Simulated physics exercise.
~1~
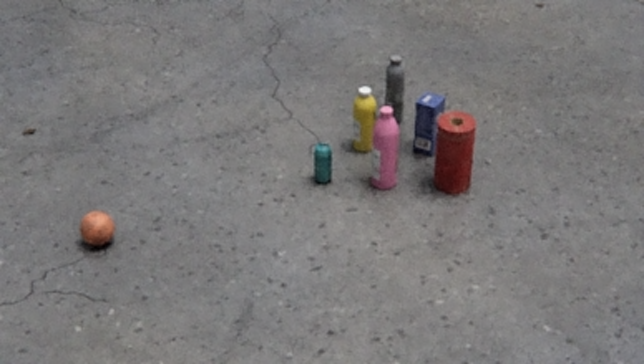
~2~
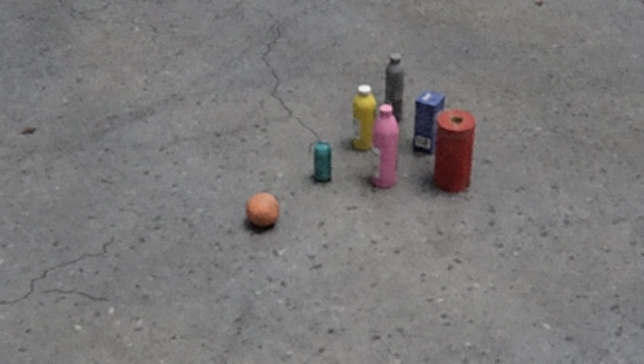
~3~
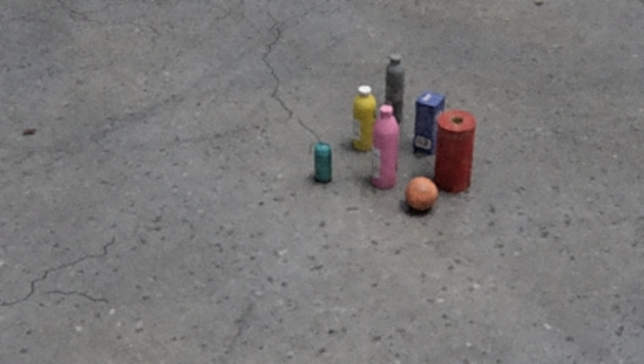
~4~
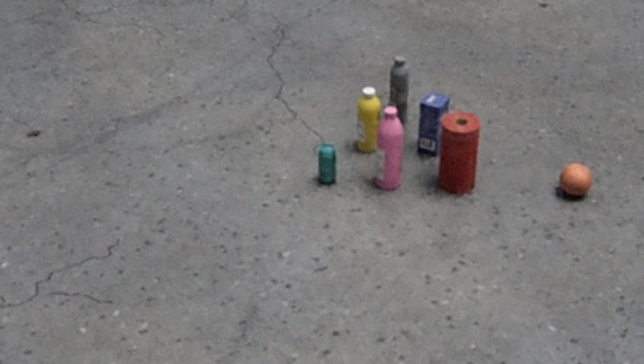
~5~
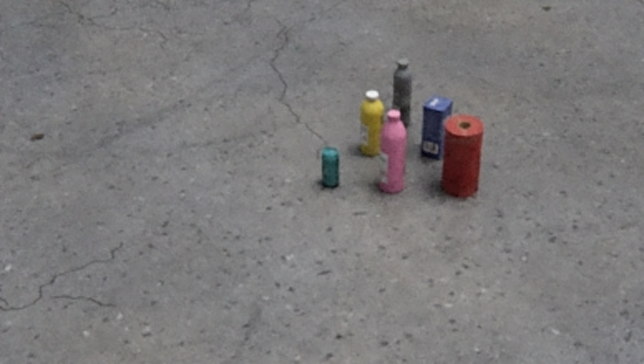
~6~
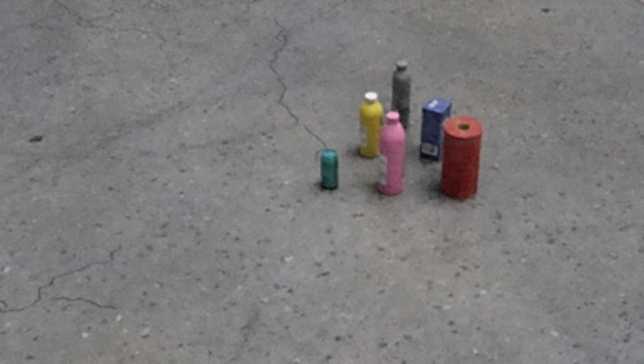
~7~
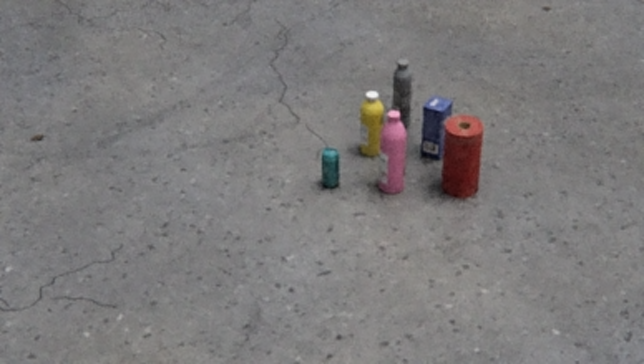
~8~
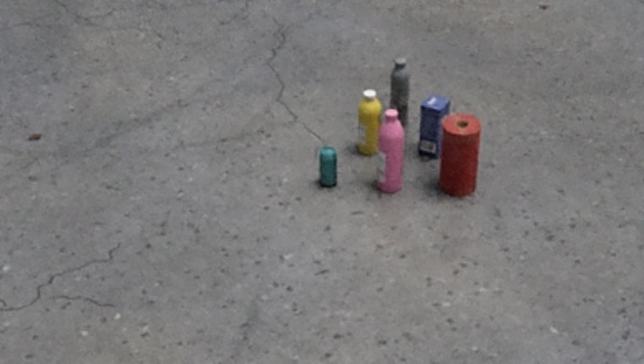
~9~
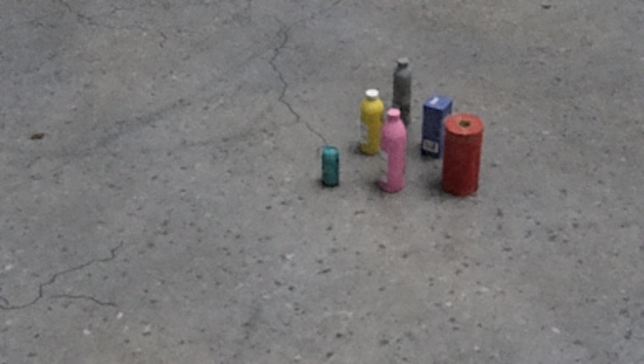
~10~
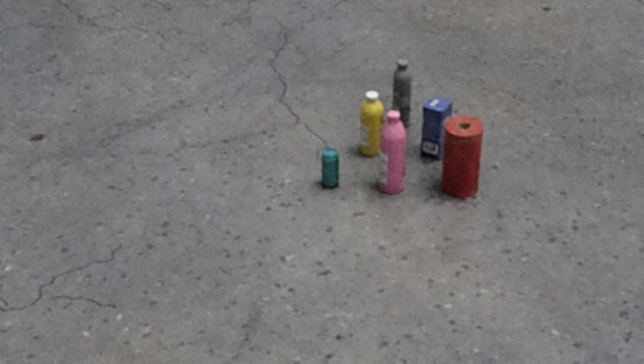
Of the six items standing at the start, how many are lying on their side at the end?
None of them are lying on their side, as the can, the three bottles, the carton and the roll all still stand upright after the ball has rolled past.
The clip opens on a cracked grey floor where a turquoise can, a yellow bottle, a pink bottle, a grey bottle, a blue carton and a red roll stand in a loose group, with an orange ball off to the left. The ball rolls to the right across the open floor toward the group. It passes in front of the pink bottle and the red roll without knocking anything over. It carries on past the group and leaves the view on the right. The view sways slightly, and at the end all six items still stand upright where they were.
